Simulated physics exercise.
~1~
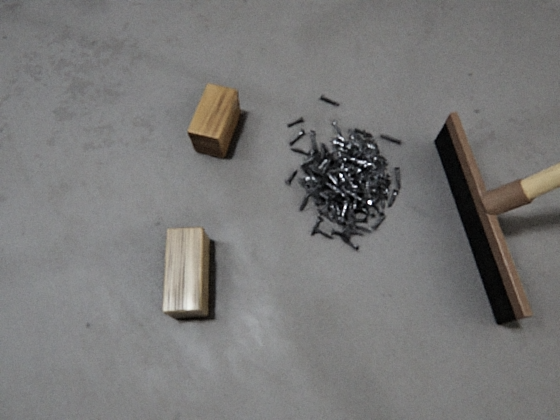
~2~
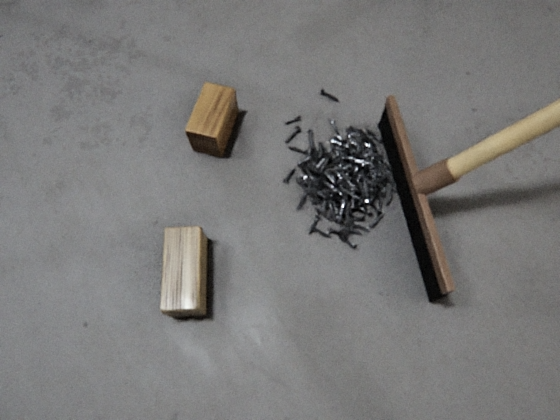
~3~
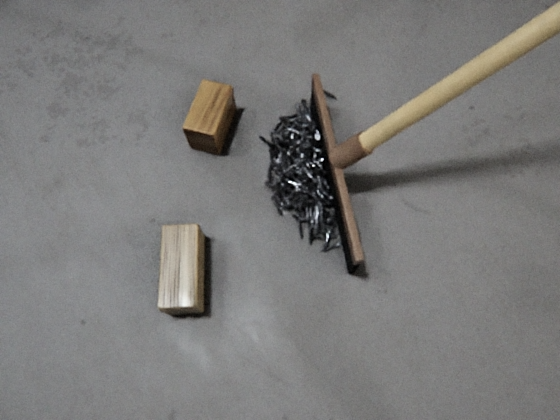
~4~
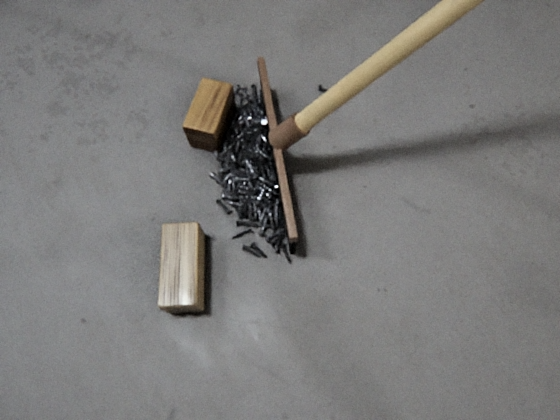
The clip shows a squeegee with a wooden handle moving left across a grey floor into a pile of dark steel screws, pushing them towards two wooden blocks. The screws bunch and spread along the blade, ending against the far block and short of the near one.
